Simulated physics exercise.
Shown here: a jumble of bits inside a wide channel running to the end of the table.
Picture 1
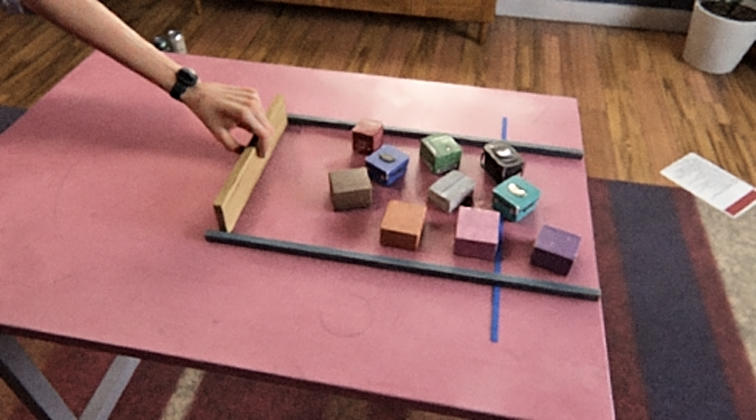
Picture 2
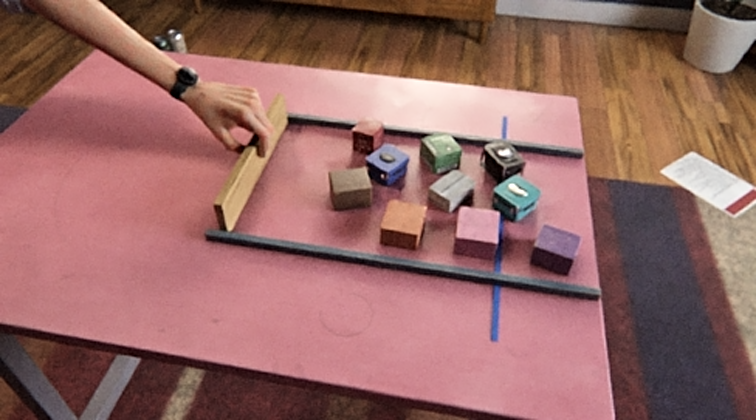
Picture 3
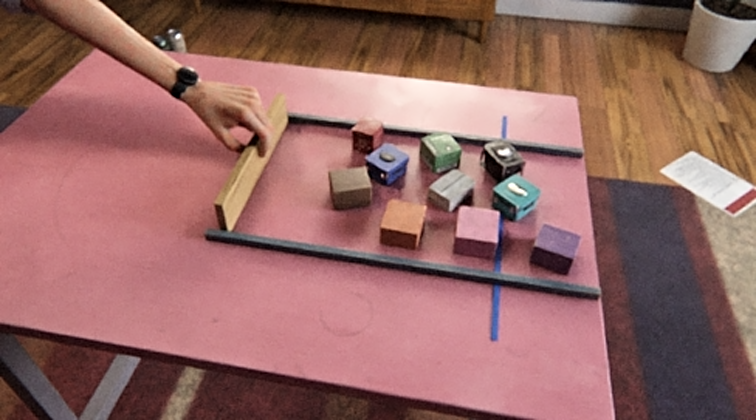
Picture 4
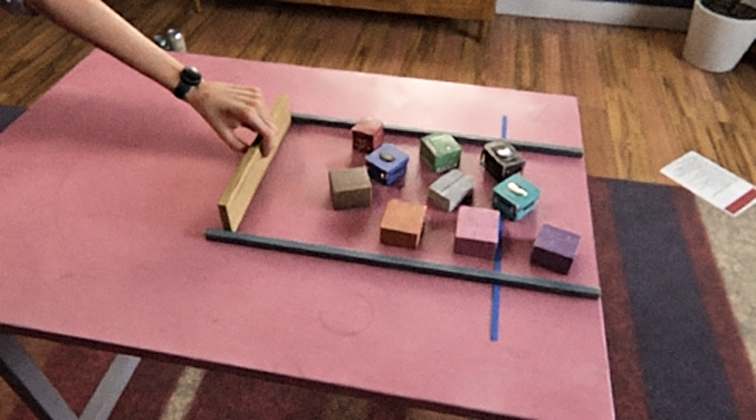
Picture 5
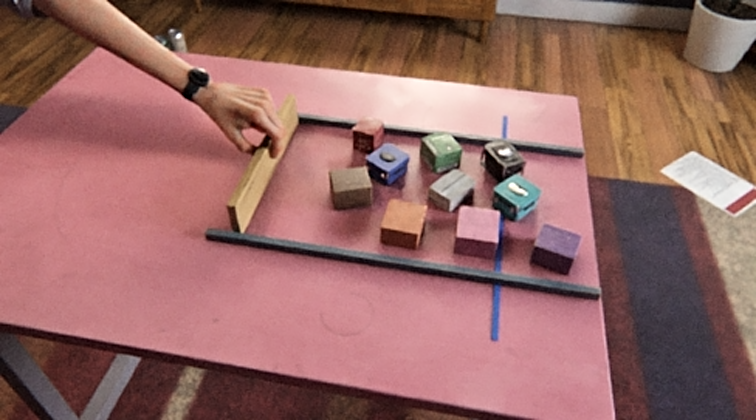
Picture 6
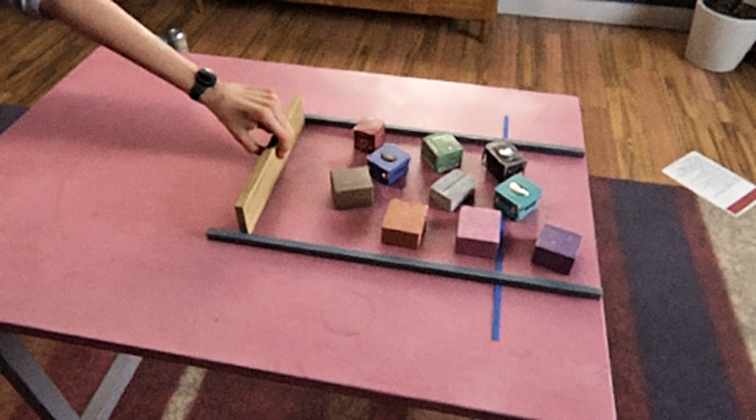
On a pink tabletop, a hand holding a wooden board upright shifts it slightly right toward coloured blocks between two dark rails.
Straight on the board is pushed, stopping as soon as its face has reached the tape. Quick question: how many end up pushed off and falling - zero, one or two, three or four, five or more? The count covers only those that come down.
One or two.
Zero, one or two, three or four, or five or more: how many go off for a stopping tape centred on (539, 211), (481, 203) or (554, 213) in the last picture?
Lab note - count at each of the three spots: Either three or four; none; five or over.
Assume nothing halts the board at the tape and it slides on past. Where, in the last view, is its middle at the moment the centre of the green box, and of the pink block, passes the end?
Green box over the end: About (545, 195). Pink block over the end: About (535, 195).
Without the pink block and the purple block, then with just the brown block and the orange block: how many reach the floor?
The first removal gives 0, the second gives 0.
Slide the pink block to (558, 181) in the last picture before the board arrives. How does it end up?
From that start the object does not stay.
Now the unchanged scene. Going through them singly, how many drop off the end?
1.
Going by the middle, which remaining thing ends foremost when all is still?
I reckon it's the black case.
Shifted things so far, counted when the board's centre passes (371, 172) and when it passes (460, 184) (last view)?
By then 4, and 10.
Early on, none off yet; purple block at rest near (557, 249); turquoise case at rest near (517, 199); black case at rest near (504, 161).
A while later, none off yet; purple block travelled a little near (574, 252); turquoise case travelled about its own width near (544, 206); black case travelled about its own width near (549, 165).
Finally, the number that fall off is one or two; lost, purple block.
